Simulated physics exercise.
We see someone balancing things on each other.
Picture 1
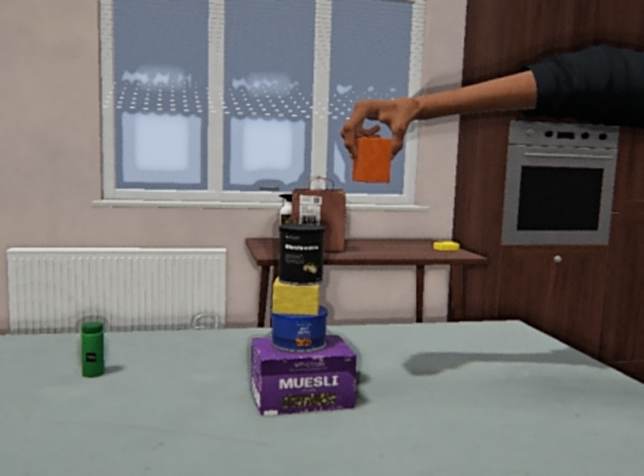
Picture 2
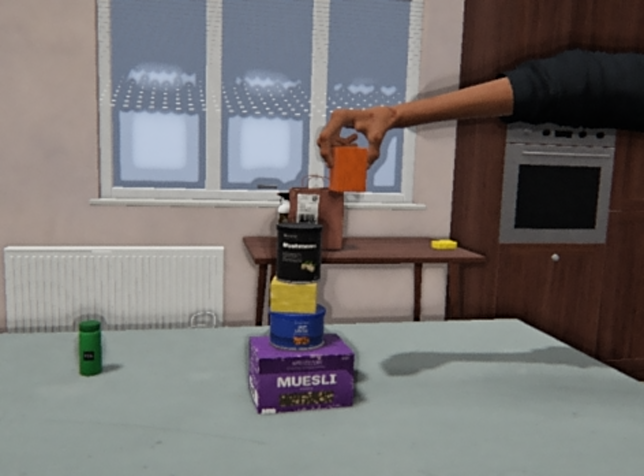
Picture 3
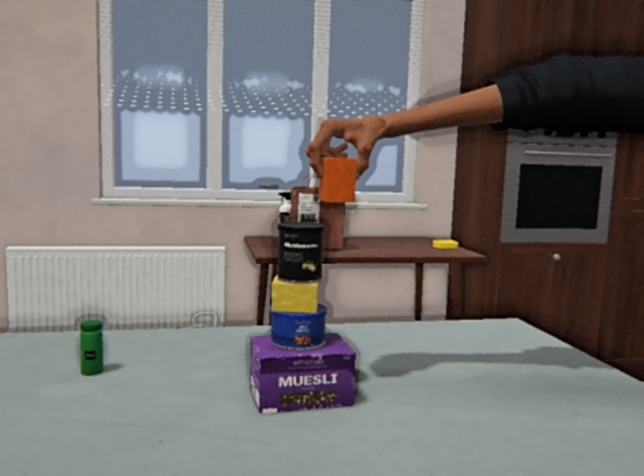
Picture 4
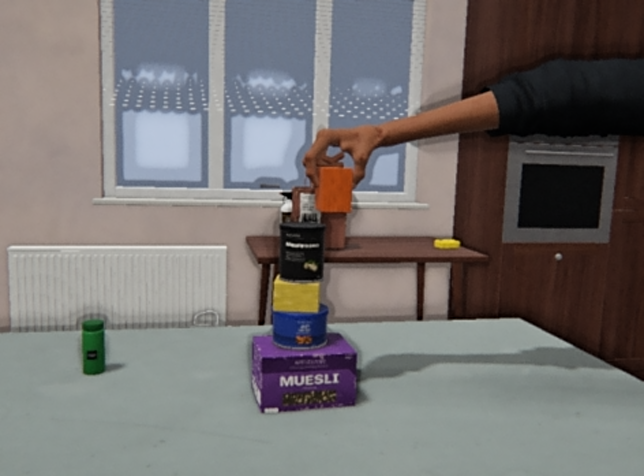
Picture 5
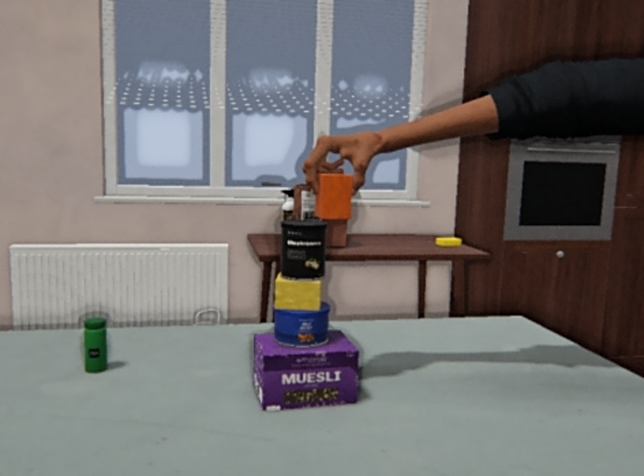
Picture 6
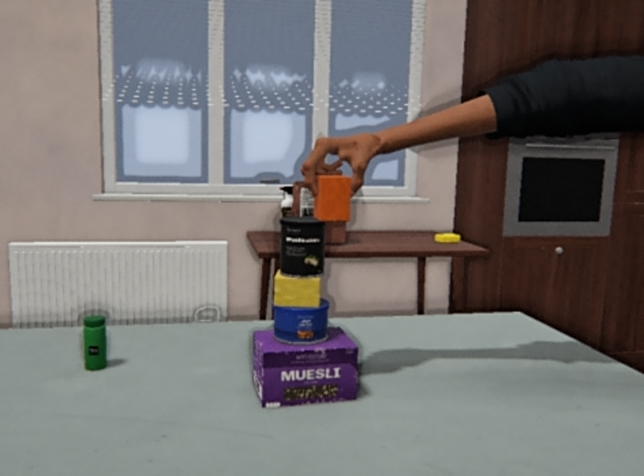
A hand moves an orange block left and slightly down above a stack of objects.
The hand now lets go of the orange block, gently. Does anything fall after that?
In the end the pile comes apart.
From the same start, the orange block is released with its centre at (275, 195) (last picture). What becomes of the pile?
Then it loses its balance.
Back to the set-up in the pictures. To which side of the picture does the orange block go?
To the right.
Then, 0.30 s on from there, orange block now fallen.
Then, 0.50 s on from there, things are still on the move.
Then, 0.60 s on from there, as before.
In the end, fallen, orange block; the other 5 unmoved. At the end, from the last picture's camera, orange block near (422, 369). The pile gives way.
